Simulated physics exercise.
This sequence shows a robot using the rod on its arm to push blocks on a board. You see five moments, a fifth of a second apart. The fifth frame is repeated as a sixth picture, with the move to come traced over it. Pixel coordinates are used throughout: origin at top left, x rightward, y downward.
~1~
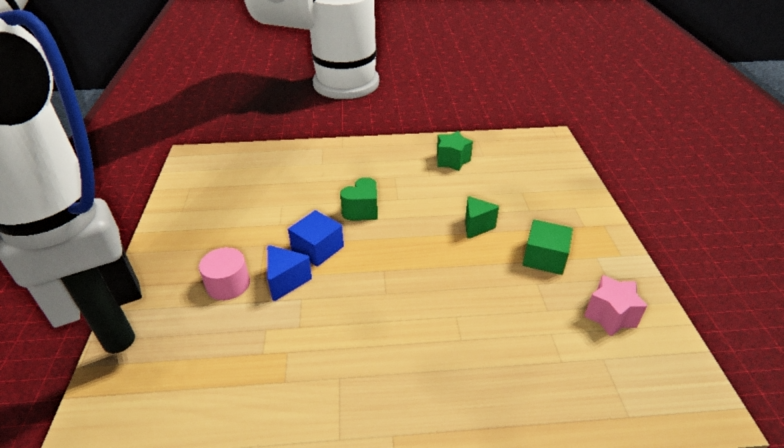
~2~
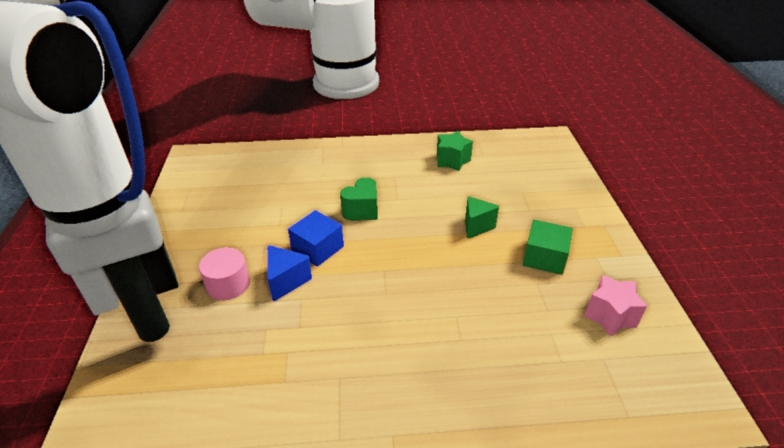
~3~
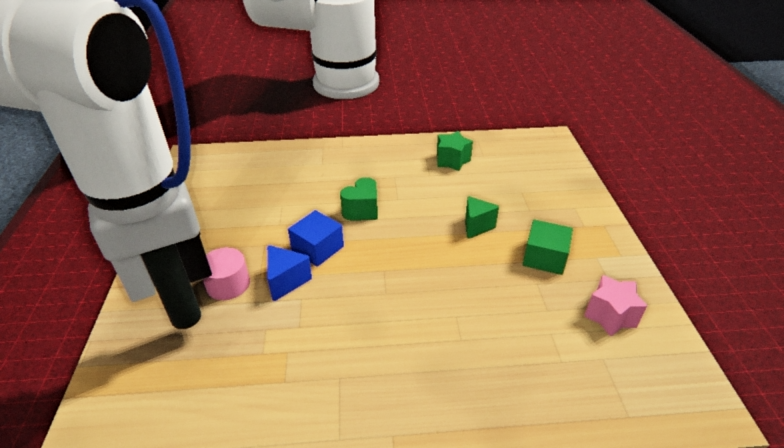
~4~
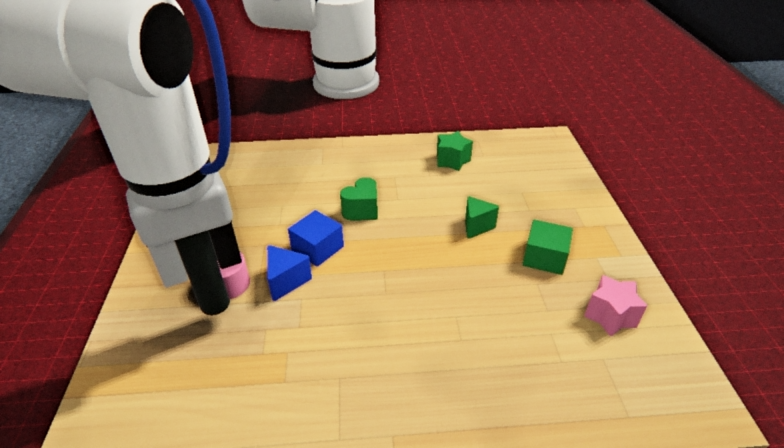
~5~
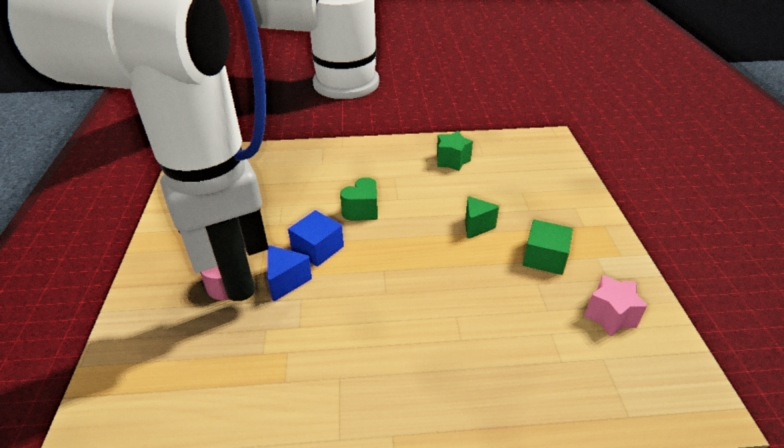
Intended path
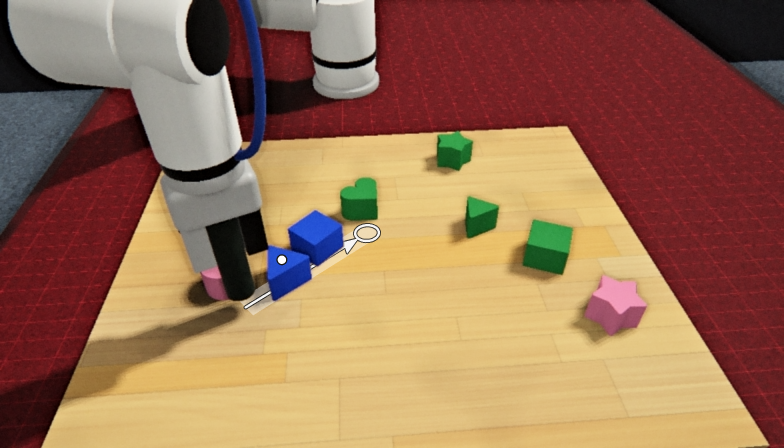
A robot arm with a dark rod moves rightward and slightly up from the left edge of a wooden board holding pink, blue and green blocks. The rod passes in front of the pink round block, gradually covering most of it, and ends beside the blue triangle while the other blocks stay still.
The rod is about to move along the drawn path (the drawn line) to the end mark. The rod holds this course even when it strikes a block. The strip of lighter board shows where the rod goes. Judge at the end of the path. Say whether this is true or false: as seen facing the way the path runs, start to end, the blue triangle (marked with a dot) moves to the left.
That is false.
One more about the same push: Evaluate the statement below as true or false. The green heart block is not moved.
That claim is false.
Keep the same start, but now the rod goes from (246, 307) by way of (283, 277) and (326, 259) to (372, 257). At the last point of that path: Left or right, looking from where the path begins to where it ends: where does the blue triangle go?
Answer: Right.
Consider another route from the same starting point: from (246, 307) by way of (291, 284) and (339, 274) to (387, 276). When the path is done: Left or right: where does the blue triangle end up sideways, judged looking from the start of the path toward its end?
The blue triangle goes left.
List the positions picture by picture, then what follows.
In the first picture, lower end of the rod at (119, 342), tops of blocks, pink round block at (222, 262), blue triangle at (282, 260), blue four-sided block at (315, 227), green heart block at (361, 189).
In the second picture, rod at (154, 330), blocks as before.
In the third picture, rod at (187, 318), blocks as before.
In the fourth picture, rod at (215, 305), blocks as before.
In the fifth picture, rod at (241, 292), pink round block hidden, blue triangle at (282, 260), blue four-sided block at (315, 227), green heart block at (361, 189).
The drawn path runs in a line from (246, 307) to (367, 233); the dot is on the blue triangle.
What follows on the original path. One third of the way, rod at (288, 264); blue triangle at (313, 248); blue four-sided block at (321, 225), turned 25° anticlockwise.
Two thirds of the way, rod at (329, 240); blue triangle at (357, 228), turned 30° anticlockwise; blue four-sided block at (342, 208), turned 50° anticlockwise; green heart block at (364, 185).
At the end, rod at (366, 217); pink round block not moved; blue triangle at (393, 208), turned 20° anticlockwise; blue four-sided block at (350, 196), turned 75° anticlockwise; green heart block at (367, 174), turned 25° clockwise.
